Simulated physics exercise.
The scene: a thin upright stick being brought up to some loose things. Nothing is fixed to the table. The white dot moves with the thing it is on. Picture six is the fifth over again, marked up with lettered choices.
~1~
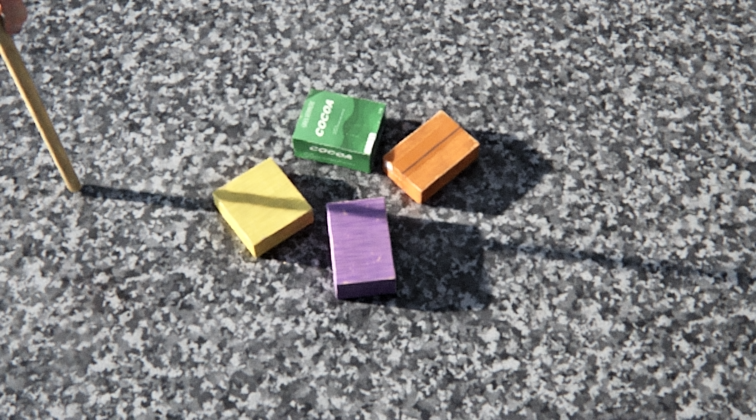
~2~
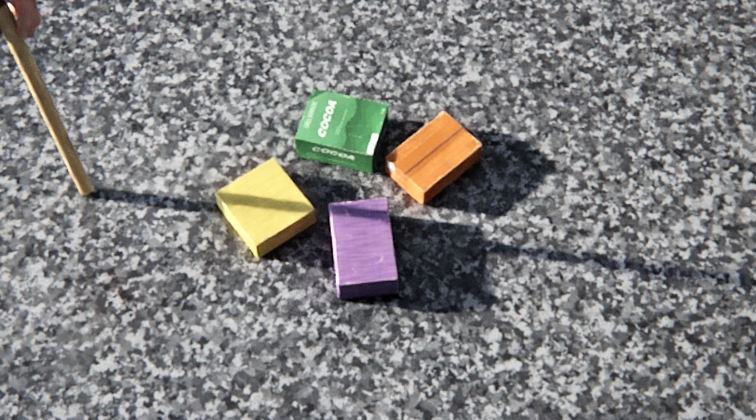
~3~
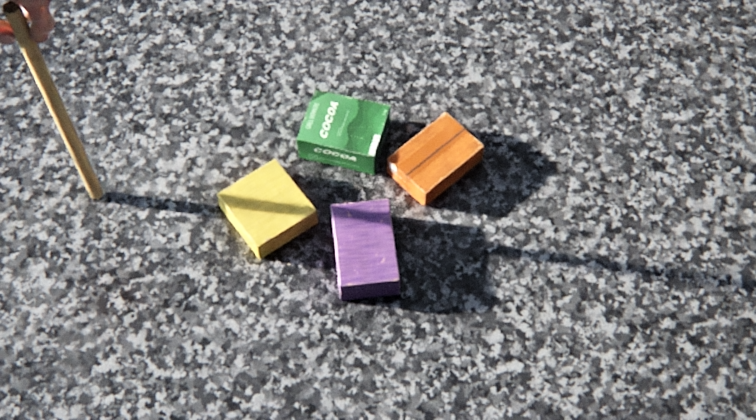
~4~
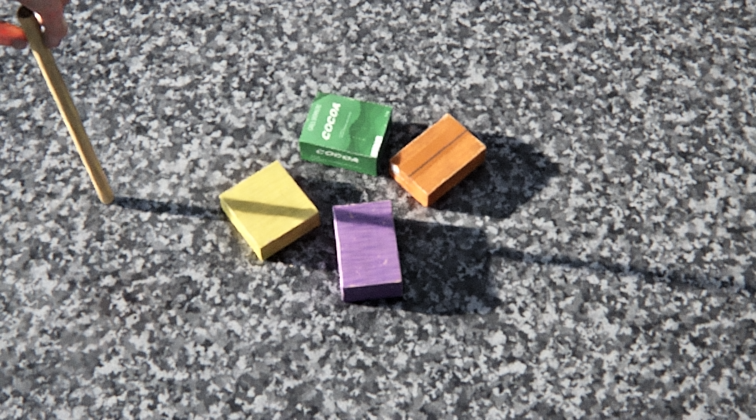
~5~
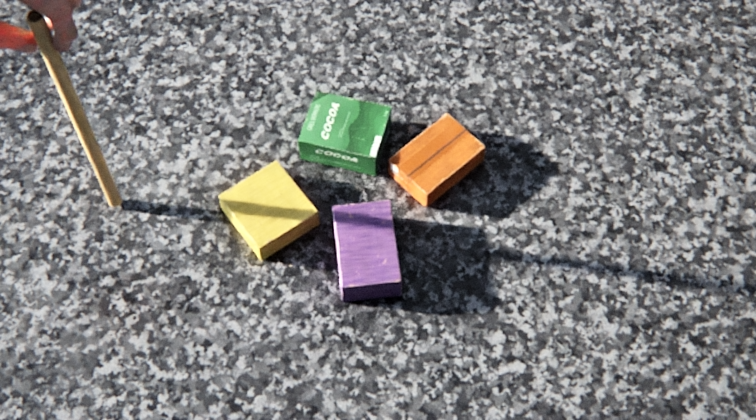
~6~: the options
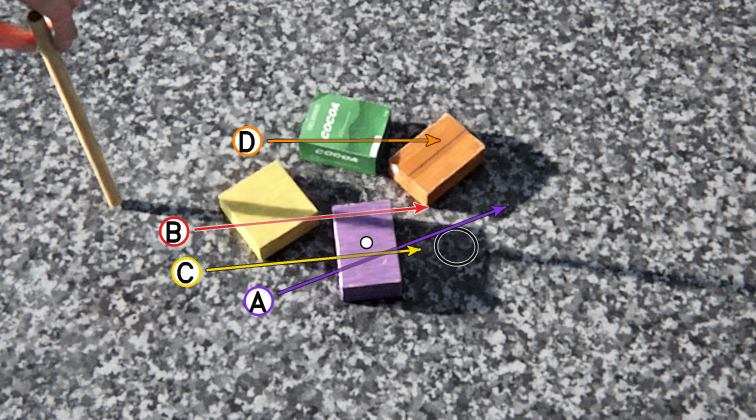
On a speckled stone surface, a hand moved a thin upright stick slowly rightward toward a yellow block, a purple block, a green cocoa packet and an orange box, which stayed essentially still.
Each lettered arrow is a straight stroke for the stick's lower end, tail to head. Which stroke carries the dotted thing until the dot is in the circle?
Arrow C does it.
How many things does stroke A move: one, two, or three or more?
In all, two.
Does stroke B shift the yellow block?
Yes.
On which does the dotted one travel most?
Stroke A.
On the copy, A from (278, 294) to (505, 207); B from (195, 230) to (427, 207); C from (207, 270) to (420, 250); D from (269, 141) to (439, 140); the ring at (456, 246); the white dot at (367, 243).
On C. First, foot of the stick (285, 263); purple block (367, 251); yellow block (279, 207).
Then, foot of the stick (362, 256); purple block (398, 250); yellow block (283, 206).
Finally, foot of the stick (420, 250); purple block (456, 252); yellow block (283, 206); the dot on the purple block is in the ring.
By contrast, A leaves the dotted thing at (502, 169); B leaves the dotted thing at (398, 253); D leaves the dotted thing at (367, 251).
